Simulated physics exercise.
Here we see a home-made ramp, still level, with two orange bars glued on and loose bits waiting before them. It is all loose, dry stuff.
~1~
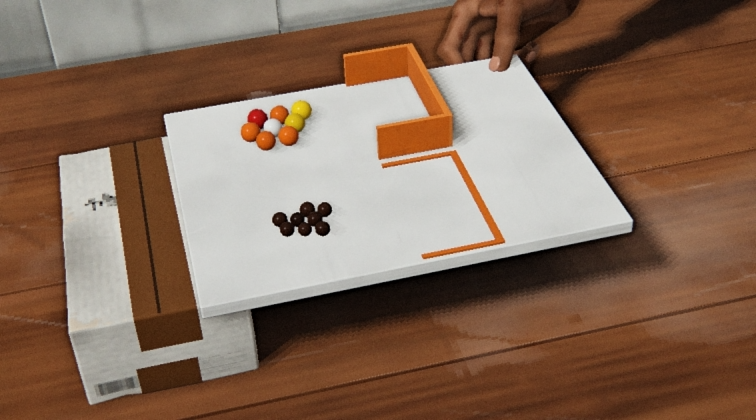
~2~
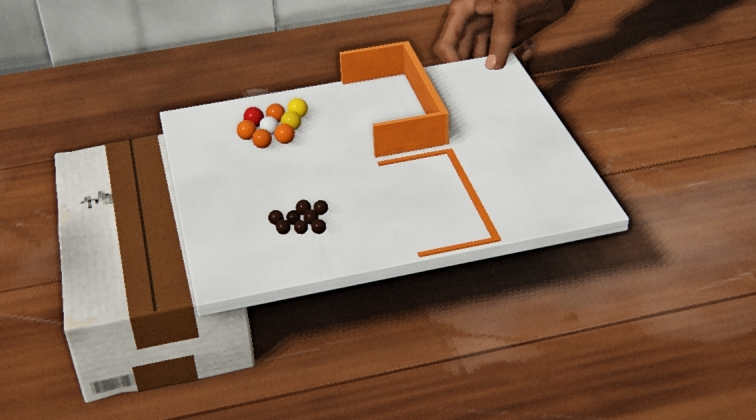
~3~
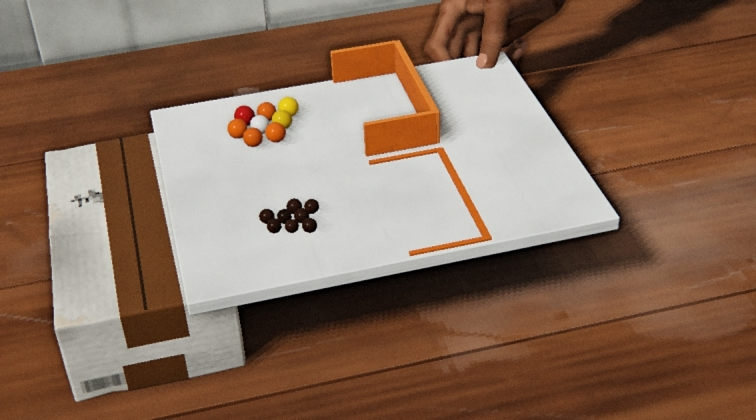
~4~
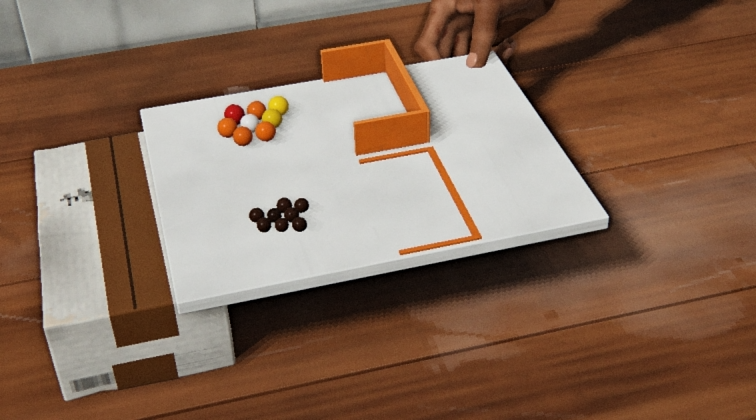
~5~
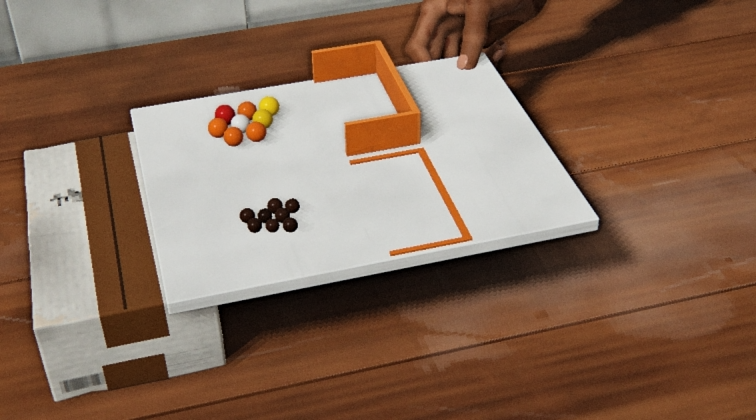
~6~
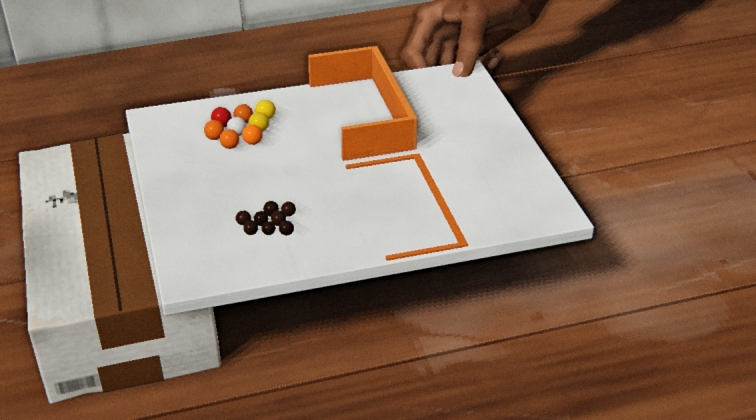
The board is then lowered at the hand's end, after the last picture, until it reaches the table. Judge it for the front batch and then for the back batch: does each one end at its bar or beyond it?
Outcome: The front batch gets past. The back batch is kept back.
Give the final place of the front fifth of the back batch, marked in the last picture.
Near (379, 145).
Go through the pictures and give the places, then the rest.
Held end of the board at (615, 221), level; box at (154, 256), about a quarter as high as the board is long; front batch at (315, 219), a few chocolate balls; back batch at (273, 128), a few gumballs; front bar at (476, 195), much lower than a piece; back bar at (429, 93), taller than the pieces, in the first frame.
Held end of the board at (611, 219), level; back batch at (269, 126), in the second frame.
Held end of the board at (602, 218), level; front batch at (302, 216), in the third frame.
Held end of the board at (591, 217), level; back batch at (250, 124), in the fourth frame.
Held end of the board at (582, 219), level; front batch at (265, 216), in the fifth frame.
Held end of the board at (576, 227), down by 2°; box at (115, 254); front batch at (261, 218), not moving; back batch at (237, 127), not moving; front bar at (439, 198); back bar at (393, 96), in the sixth frame.
Then, 0.32 s past the last view, board sloping at 9°; front batch on its way down; back batch on its way down.
Then, 0.66 s past the last view, board sloping at 15°; front batch has reached its bar; back batch has reached its bar.
Then, 1.06 s past the last view, board resting at 16°; front batch all past its bar; back batch has reached its bar.
Finally, board resting at 16°; front batch all past its bar; back batch gathered behind its bar.
